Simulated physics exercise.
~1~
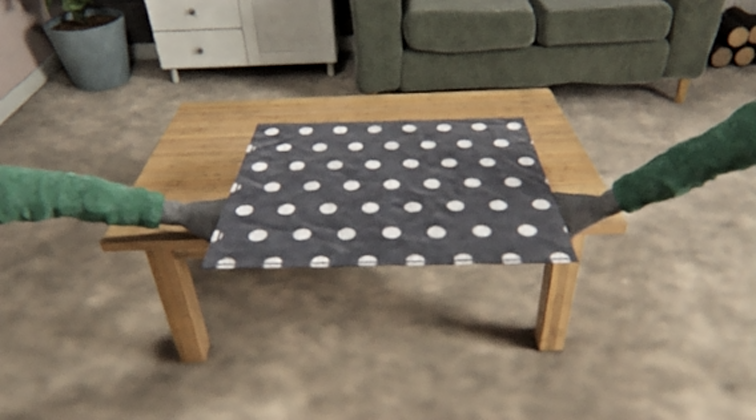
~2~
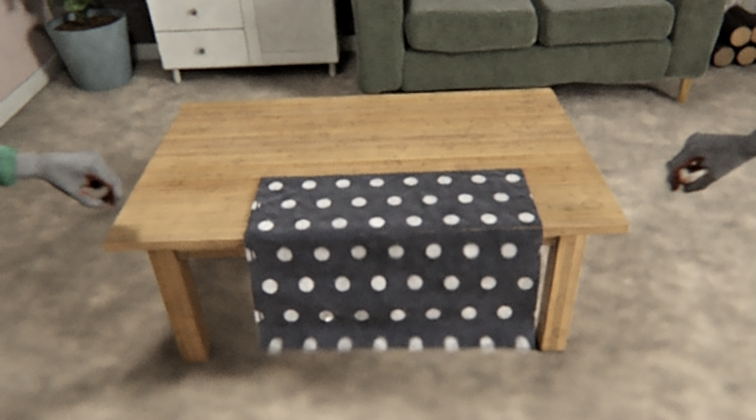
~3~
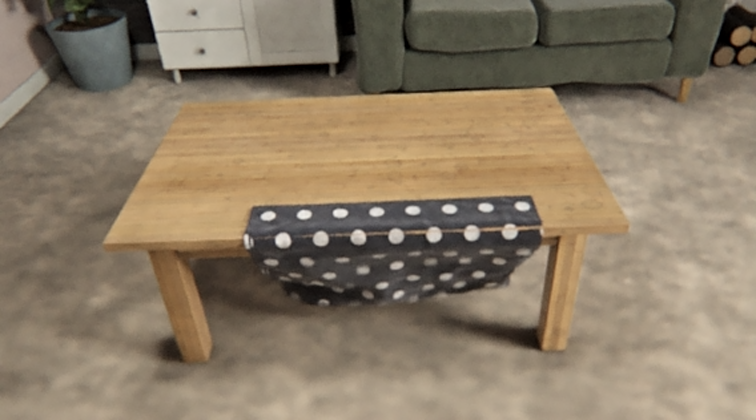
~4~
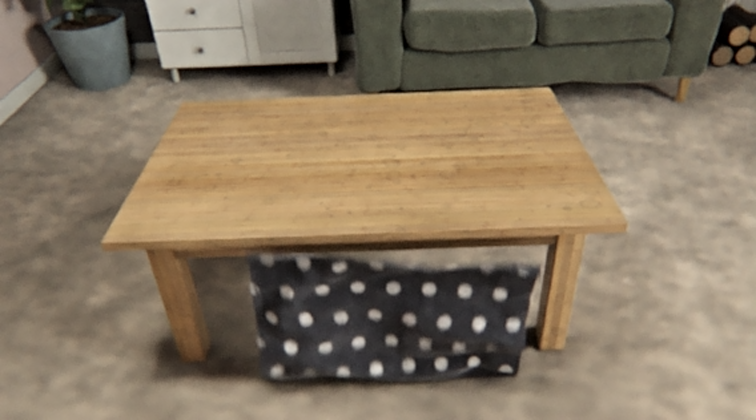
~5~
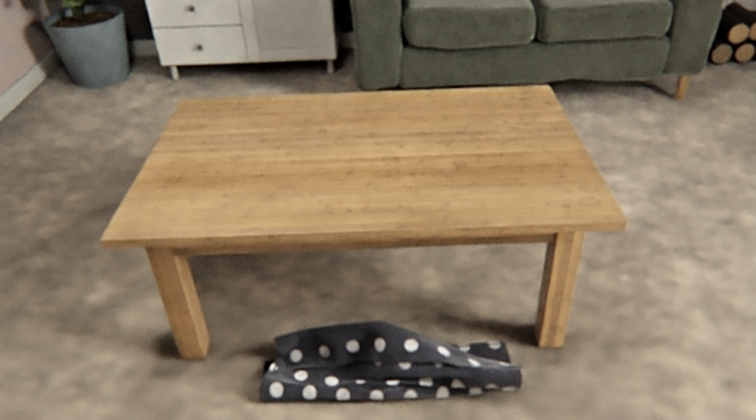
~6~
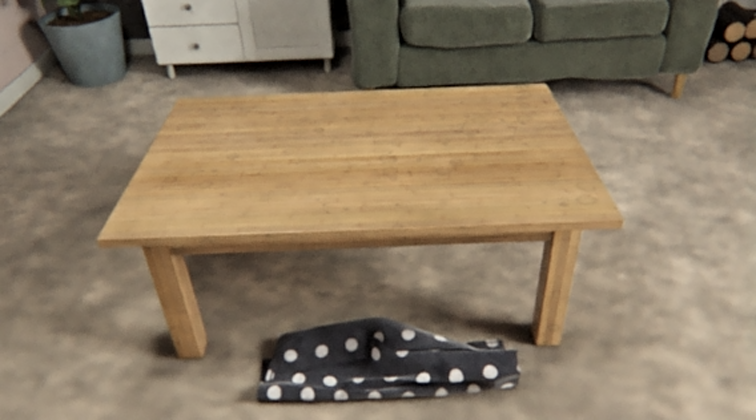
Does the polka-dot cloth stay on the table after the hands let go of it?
No, it slides over the near edge of the table and ends up in a crumpled heap on the floor.
